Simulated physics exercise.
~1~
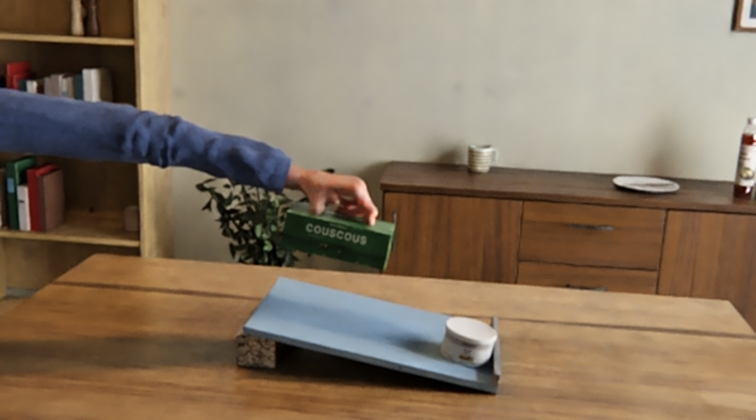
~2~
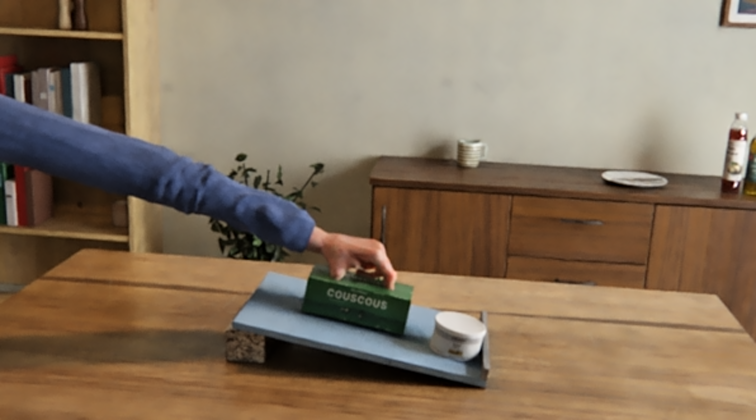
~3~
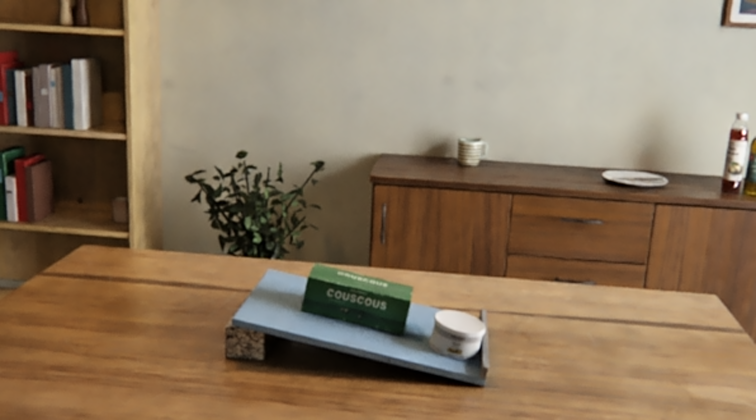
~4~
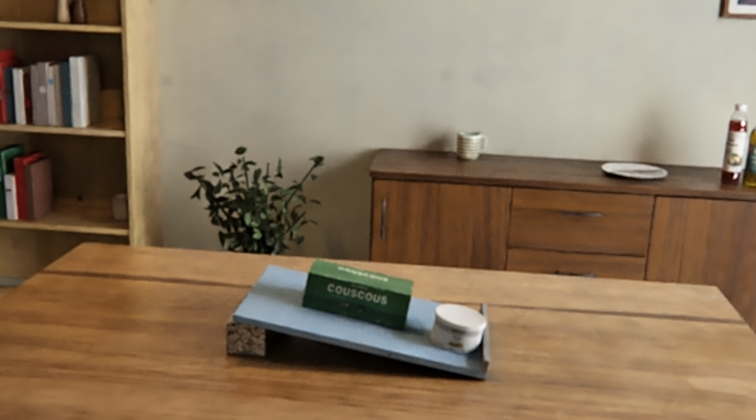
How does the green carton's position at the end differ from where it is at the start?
At the start the green carton is held in a hand above the sloping board. At the end it rests on the board by itself, lower down and slightly further right, beside the white tub.
